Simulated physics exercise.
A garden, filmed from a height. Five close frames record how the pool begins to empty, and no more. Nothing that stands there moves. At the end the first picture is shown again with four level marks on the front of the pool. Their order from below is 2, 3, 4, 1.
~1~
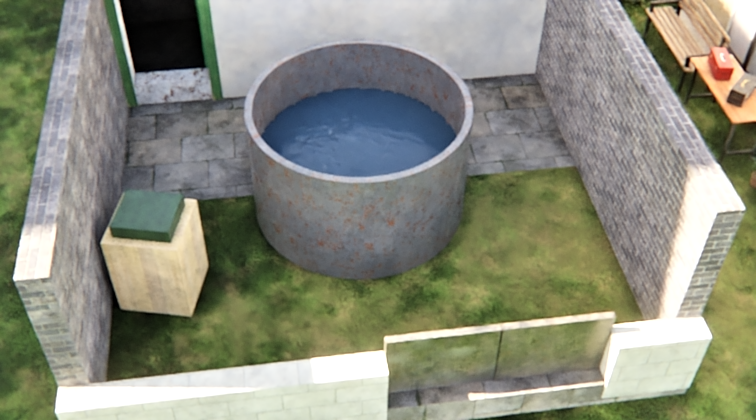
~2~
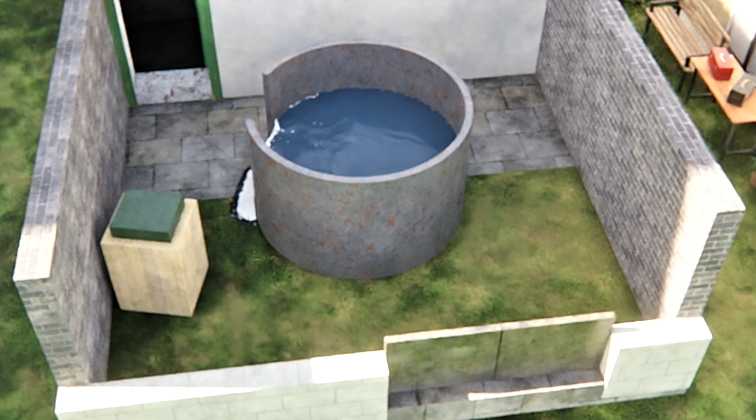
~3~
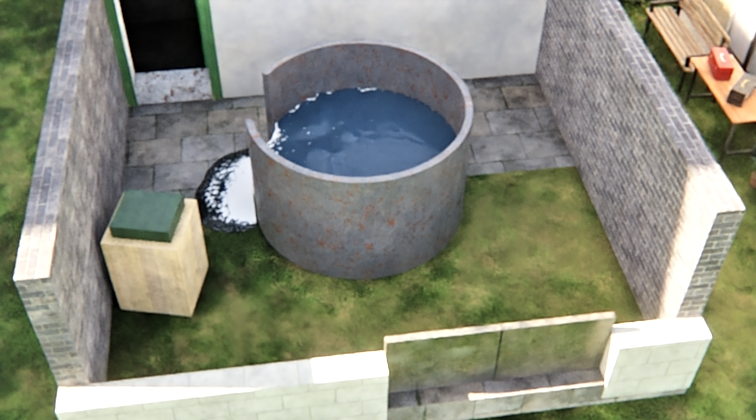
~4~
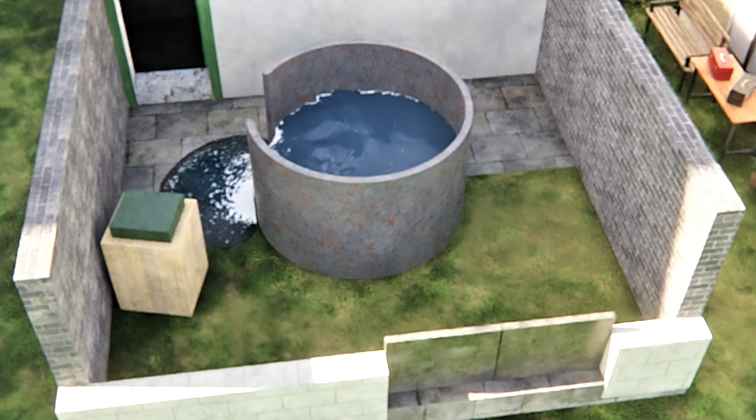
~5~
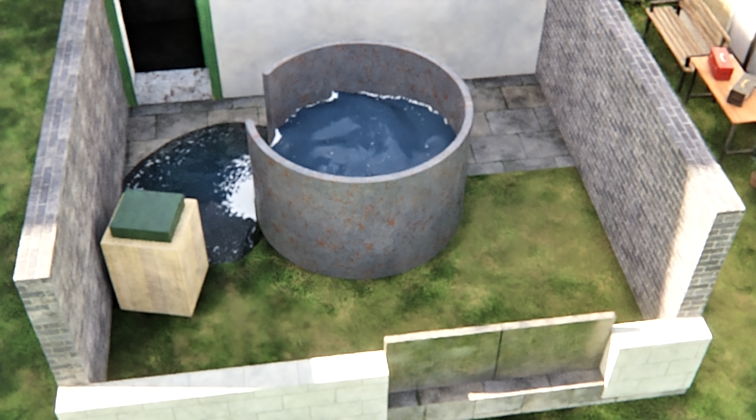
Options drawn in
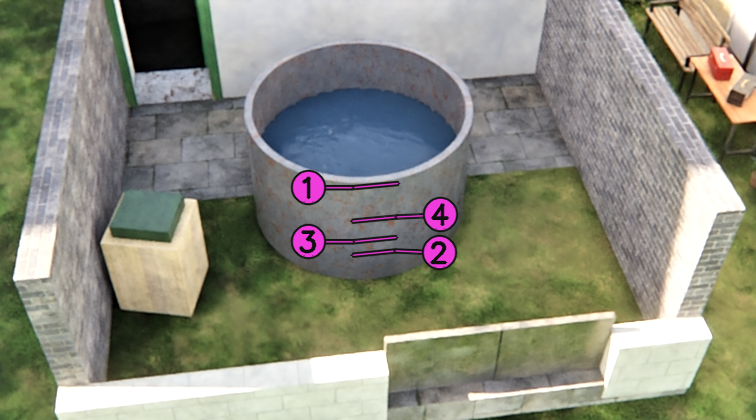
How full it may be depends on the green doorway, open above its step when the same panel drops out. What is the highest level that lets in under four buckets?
The answer is mark 3.
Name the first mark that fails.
The answer is 4.
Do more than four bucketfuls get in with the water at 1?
Yes, it does.
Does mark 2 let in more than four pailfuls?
No, not at all.
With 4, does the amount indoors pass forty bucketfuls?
No.
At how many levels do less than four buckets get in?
Two of them.
On the marked copy, 1 at (375, 185); 2 at (374, 253); 3 at (374, 239); 4 at (374, 219); from the bottom up 2, 3, 4, 1.
With 1, dozens of bucketfuls pour in.
With 2, nothing gets over.
With 3, a bucket or two gets in.
With 4, about 13 bucketfuls get in.
